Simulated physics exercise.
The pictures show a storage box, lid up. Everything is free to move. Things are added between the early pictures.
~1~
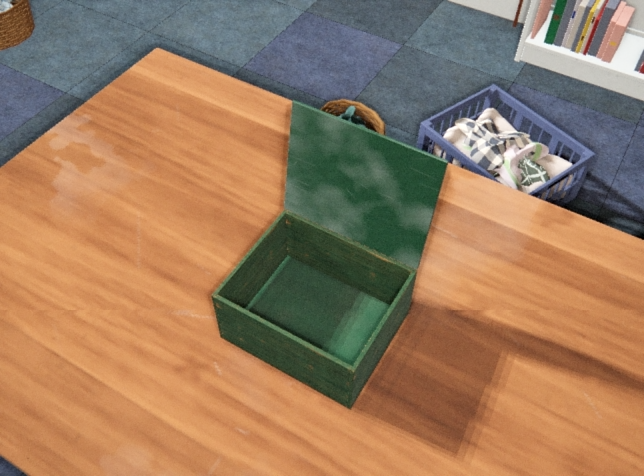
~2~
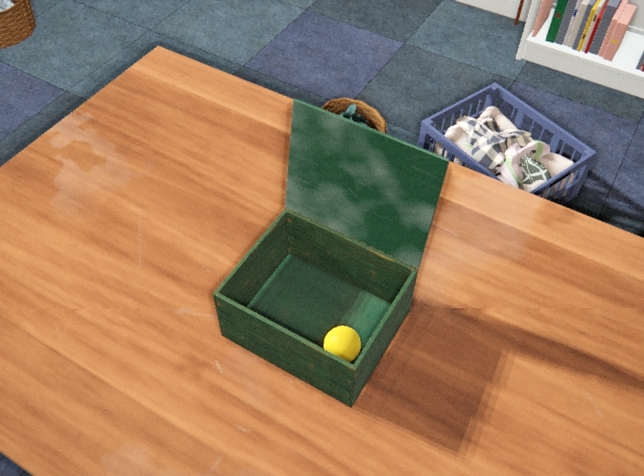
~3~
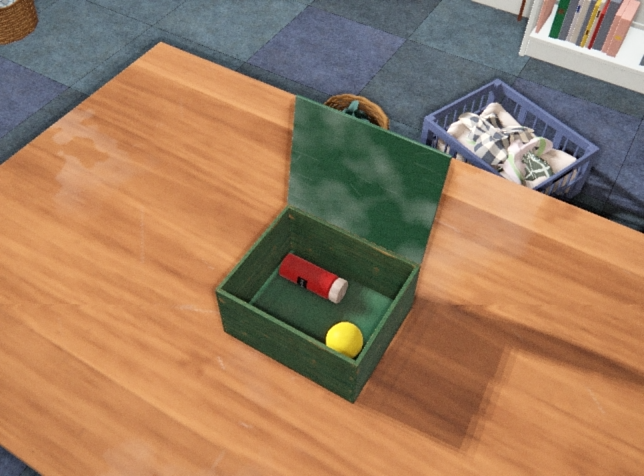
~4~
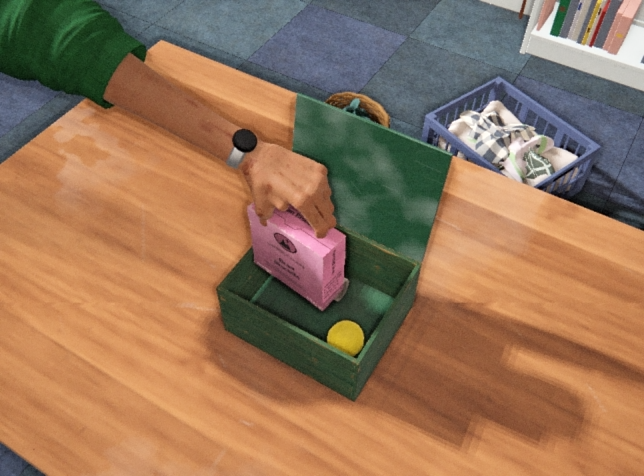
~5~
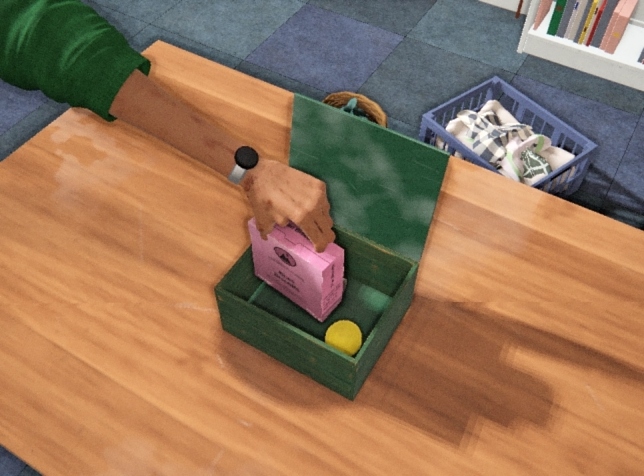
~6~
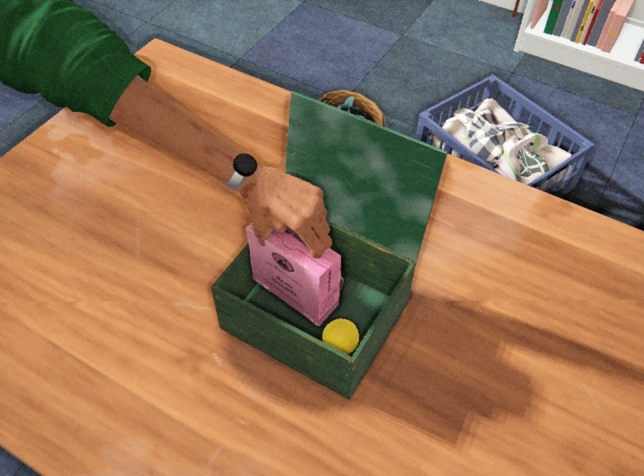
In the video, an open green box sits on a wooden table; a yellow ball appears inside, then a red shaker, and then a hand lowers a pink packet slightly into the box and keeps hold of it.
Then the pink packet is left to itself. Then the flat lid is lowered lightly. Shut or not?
The lid stays ajar.
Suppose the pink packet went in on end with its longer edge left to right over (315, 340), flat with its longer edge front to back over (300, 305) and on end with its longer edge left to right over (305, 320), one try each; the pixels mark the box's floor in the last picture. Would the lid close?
In the first case it will not close; in the second case it shuts flat; in the third case it is held up.
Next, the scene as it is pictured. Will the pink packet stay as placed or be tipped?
It stays as placed.
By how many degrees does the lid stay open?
Some 14° above the rim.
Then, 0.40 s on from there, pink packet shifted a little near (290, 286); yellow lemon shifted a little.
Then, 1.40 s on from there, lid 72° above the rim; pink packet shifted a little near (290, 286); yellow lemon shifted a little.
Then, 1.70 s on from there, lid 52° above the rim; pink packet shifted a little near (290, 286); yellow lemon shifted a little.
Then, 2.00 s on from there, lid 28° above the rim; pink packet shifted a little near (290, 286); yellow lemon shifted a little.
In the end, lid 13° above the rim; moved from the start, pink packet; the other 2 unmoved. At the end, from the last picture's camera, pink packet near (290, 286).
